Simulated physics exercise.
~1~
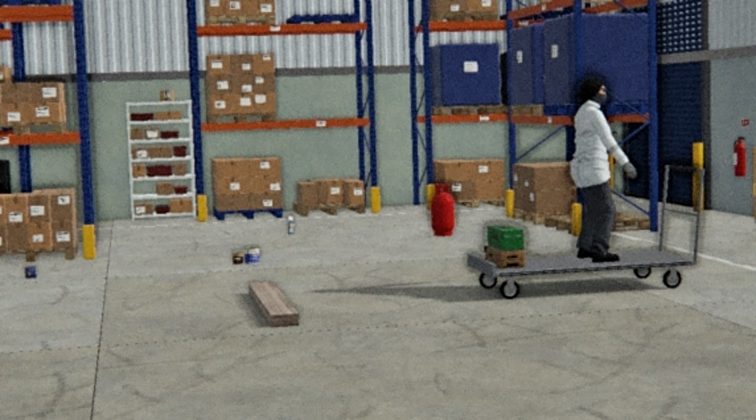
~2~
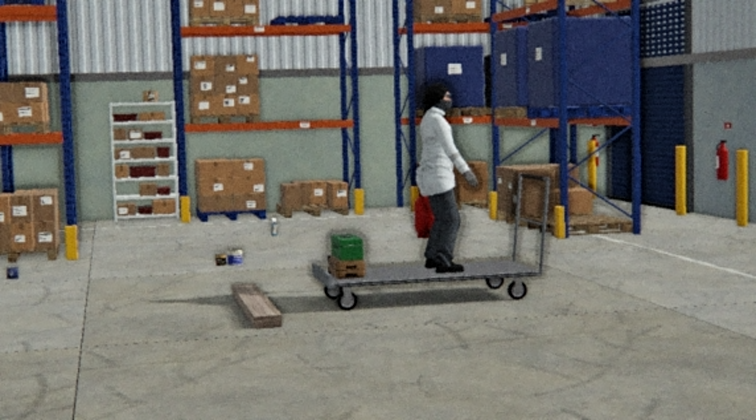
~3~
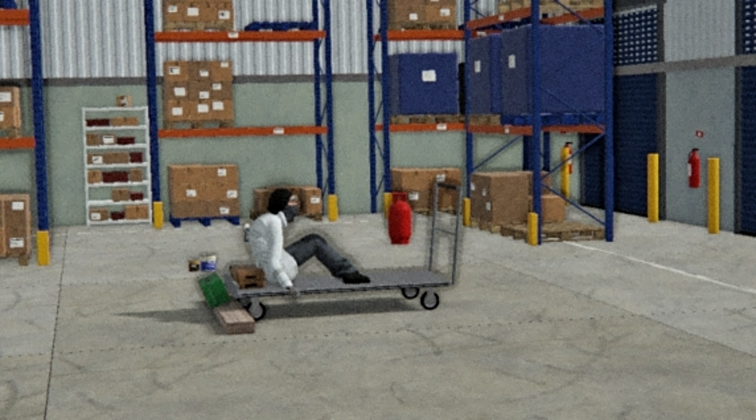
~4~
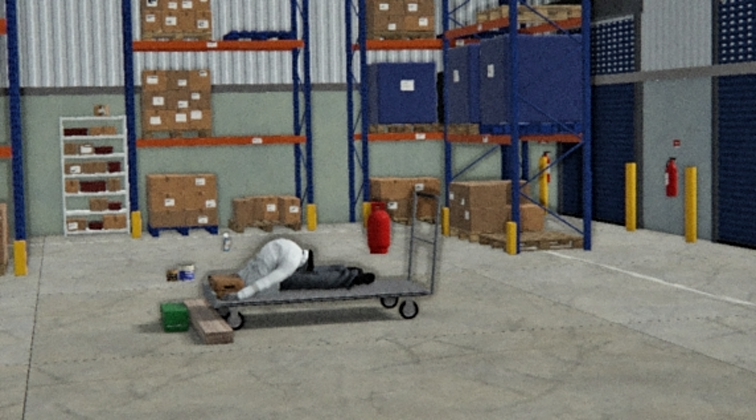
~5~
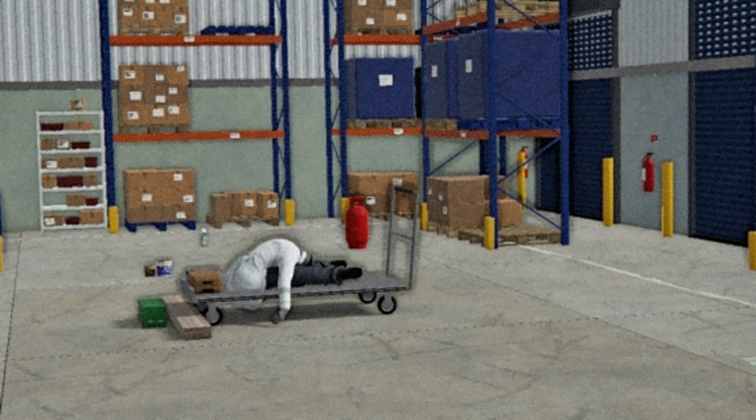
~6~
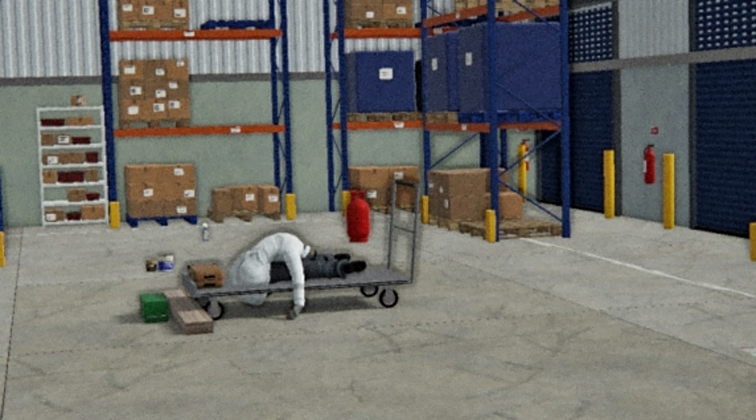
A grey platform trolley rolls left across a warehouse floor, seen from the side, carrying a standing worker in a white top and dark trousers, with a green toolbox on a small brown case at its front. Behind are blue and orange racks of boxes and a red cylinder; a low sill lies ahead. The trolley reaches the sill and stops flat, while the worker drops to a seat on the deck and the toolbox tips over the front edge. The toolbox lands upside down on the floor beyond. The worker slumps forward, an arm hanging over the side, and stays on the deck behind the brown case.
